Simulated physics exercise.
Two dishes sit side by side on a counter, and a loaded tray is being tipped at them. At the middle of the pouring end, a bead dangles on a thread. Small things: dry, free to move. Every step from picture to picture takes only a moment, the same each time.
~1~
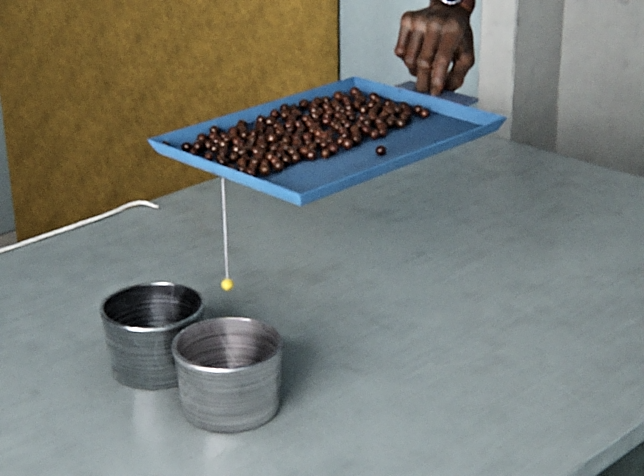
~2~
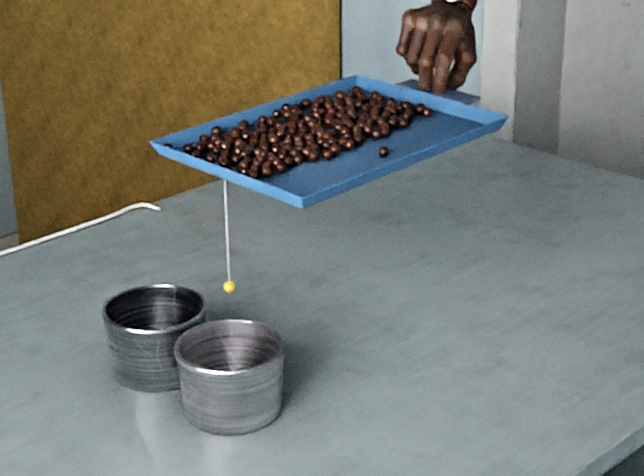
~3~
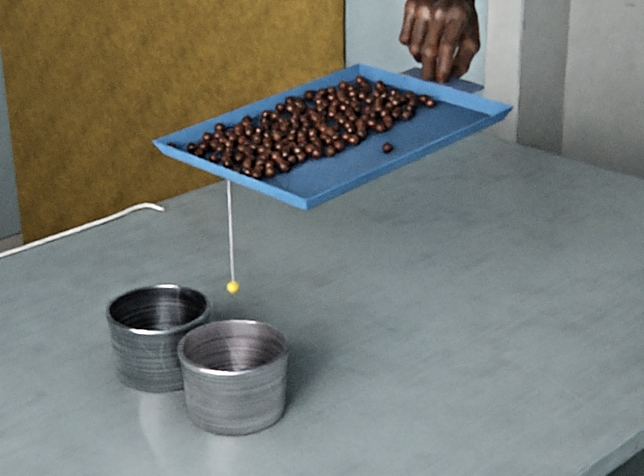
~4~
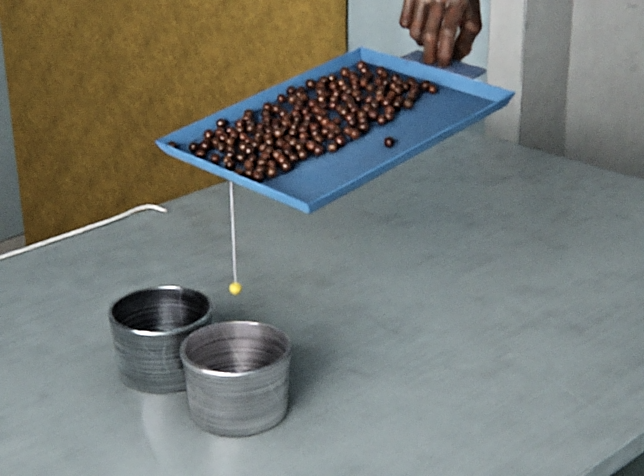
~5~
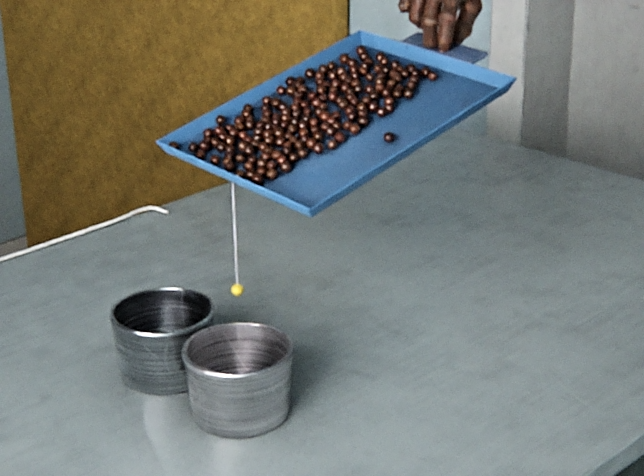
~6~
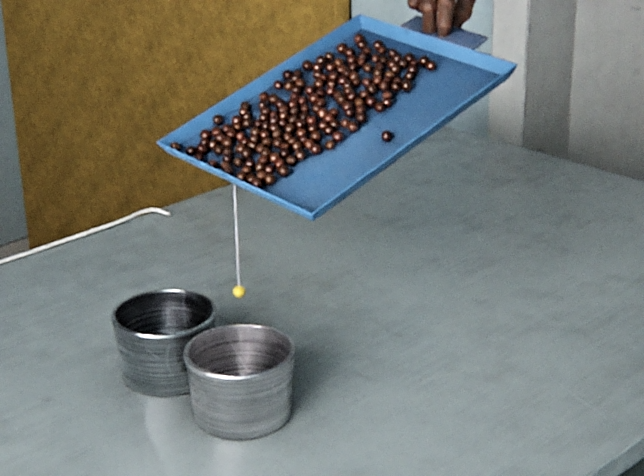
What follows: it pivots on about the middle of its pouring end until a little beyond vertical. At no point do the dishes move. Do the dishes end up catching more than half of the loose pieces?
Yes.
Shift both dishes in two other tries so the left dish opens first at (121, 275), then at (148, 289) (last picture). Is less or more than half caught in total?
At place one not up to half; at place two not up to half.
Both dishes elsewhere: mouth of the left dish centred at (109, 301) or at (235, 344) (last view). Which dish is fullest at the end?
The dish at right, then the dish at left.
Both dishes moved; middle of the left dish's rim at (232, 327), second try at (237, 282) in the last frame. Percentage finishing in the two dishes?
Trial 1 about 80 %, trial 2 about 0 %.
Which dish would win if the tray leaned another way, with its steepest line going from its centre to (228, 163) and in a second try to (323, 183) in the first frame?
The first try: The left dish. The second: The dish on the right.
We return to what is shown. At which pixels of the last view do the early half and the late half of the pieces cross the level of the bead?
Around (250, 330), followed by around (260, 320).
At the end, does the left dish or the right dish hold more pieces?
Simple - it is the one placed right.
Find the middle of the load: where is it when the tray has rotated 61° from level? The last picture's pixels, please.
Look close to (257, 313) in the last picture.
Just after the last frame, tray tipped steeply; roughly a third on the tray; roughly a quarter in the right dish; about a tenth in the left dish; roughly a quarter outside both; roughly a quarter in the air.
A moment on, tray tipped past a quarter turn; roughly half in the right dish; about a tenth in the left dish; roughly a third outside both.
Further on, tray tipped past a quarter turn; roughly half in the right dish; about a tenth in the left dish; roughly a third outside both.
When it is over, tray tipped past a quarter turn; roughly half in the right dish; about a tenth in the left dish; roughly a third outside both.
